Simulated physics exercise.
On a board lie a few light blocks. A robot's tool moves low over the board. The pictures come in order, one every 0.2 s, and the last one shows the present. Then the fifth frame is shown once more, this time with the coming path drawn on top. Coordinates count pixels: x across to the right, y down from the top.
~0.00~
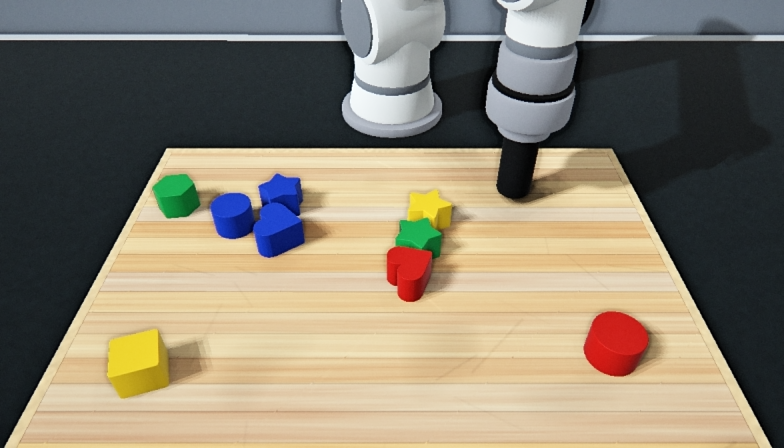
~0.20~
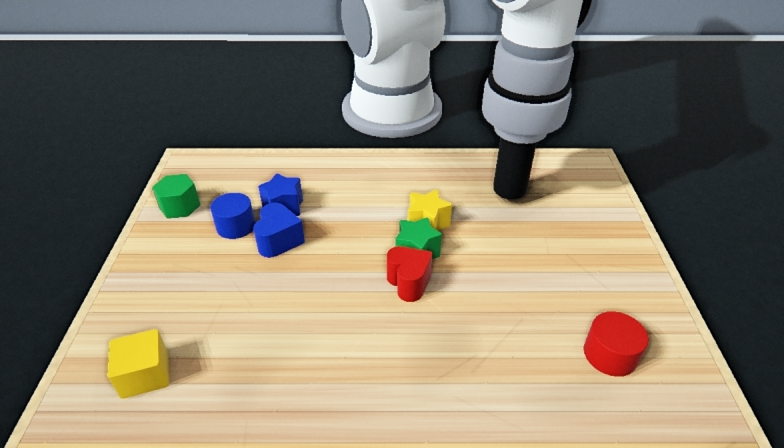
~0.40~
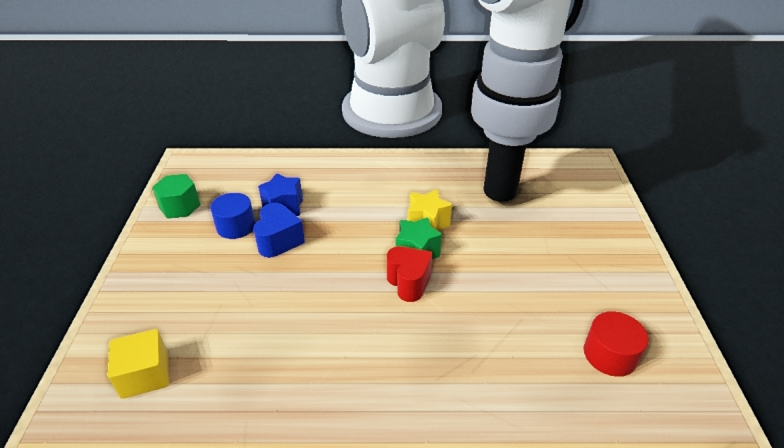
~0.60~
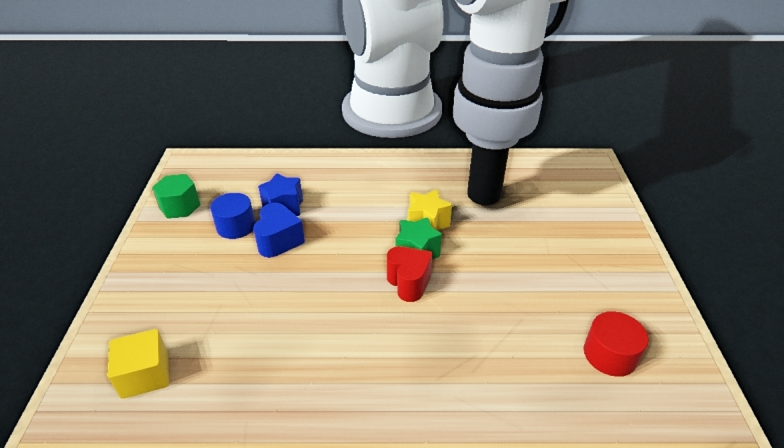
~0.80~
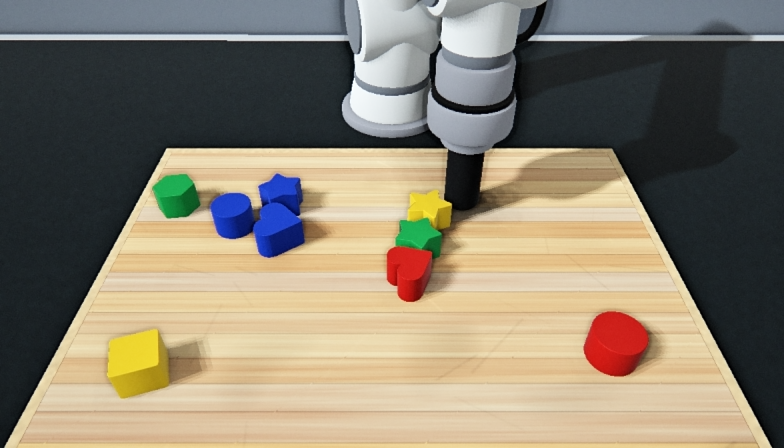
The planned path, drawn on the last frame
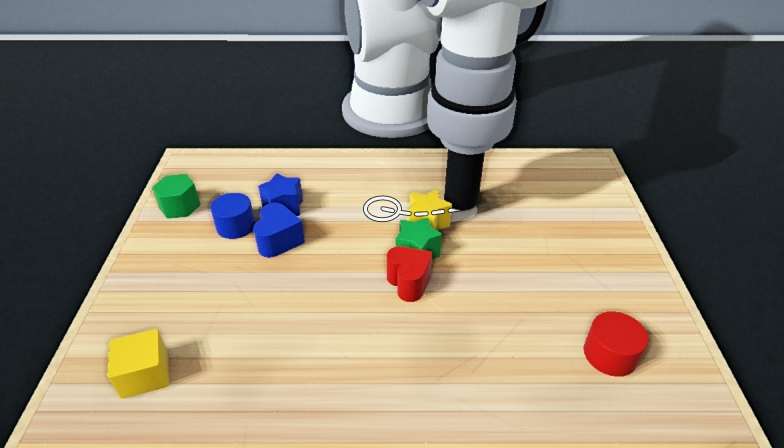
A white and grey robot arm with a black rod-shaped tool stands at the far edge of a pale wooden board, seen from a fixed, raised view. Green and blue blocks lie upper left, a yellow star, green star and red heart line up near the middle, a yellow block sits lower left and a red one lower right. The tool slides left, slowly then faster, to beside the yellow star, while the blocks stay still.
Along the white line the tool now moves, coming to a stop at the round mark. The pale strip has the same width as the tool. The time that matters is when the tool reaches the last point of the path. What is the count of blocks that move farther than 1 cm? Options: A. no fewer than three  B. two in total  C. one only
(B)
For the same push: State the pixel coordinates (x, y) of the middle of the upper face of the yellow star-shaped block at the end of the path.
Answer: (395, 212).
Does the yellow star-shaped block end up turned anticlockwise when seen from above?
That would be a yes.
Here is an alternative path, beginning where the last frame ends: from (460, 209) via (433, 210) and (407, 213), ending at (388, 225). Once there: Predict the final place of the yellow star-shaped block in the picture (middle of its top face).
Somewhere near (385, 227).
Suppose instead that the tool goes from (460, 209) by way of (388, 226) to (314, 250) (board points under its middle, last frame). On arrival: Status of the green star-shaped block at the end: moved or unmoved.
The green star-shaped block will be pushed away from where it stands.
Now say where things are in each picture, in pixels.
Tip of the tool at (513, 190), middles of tops, red heart-shaped block at (410, 261), green star-shaped block at (418, 231), yellow star-shaped block at (428, 202), in the first frame.
Tool at (510, 191), nothing pushed, in the second frame.
Tool at (500, 193), nothing pushed, in the third frame.
Tool at (484, 196), nothing pushed, in the fourth frame.
Tool at (461, 201), red heart-shaped block at (410, 261), green star-shaped block at (418, 231), yellow star-shaped block at (428, 202), in the fifth frame.
The line goes from (460, 209) by way of (435, 213) and (408, 213) to (382, 209).
On the path given first. Halfway along, tool at (422, 206); red heart-shaped block at (409, 265); green star-shaped block at (410, 238), turned 15° anticlockwise; yellow star-shaped block at (404, 211), turned 30° anticlockwise.
At the end, tool at (382, 201); red heart-shaped block at (408, 265); green star-shaped block at (408, 238), turned 20° anticlockwise; yellow star-shaped block at (395, 212), turned 55° anticlockwise.
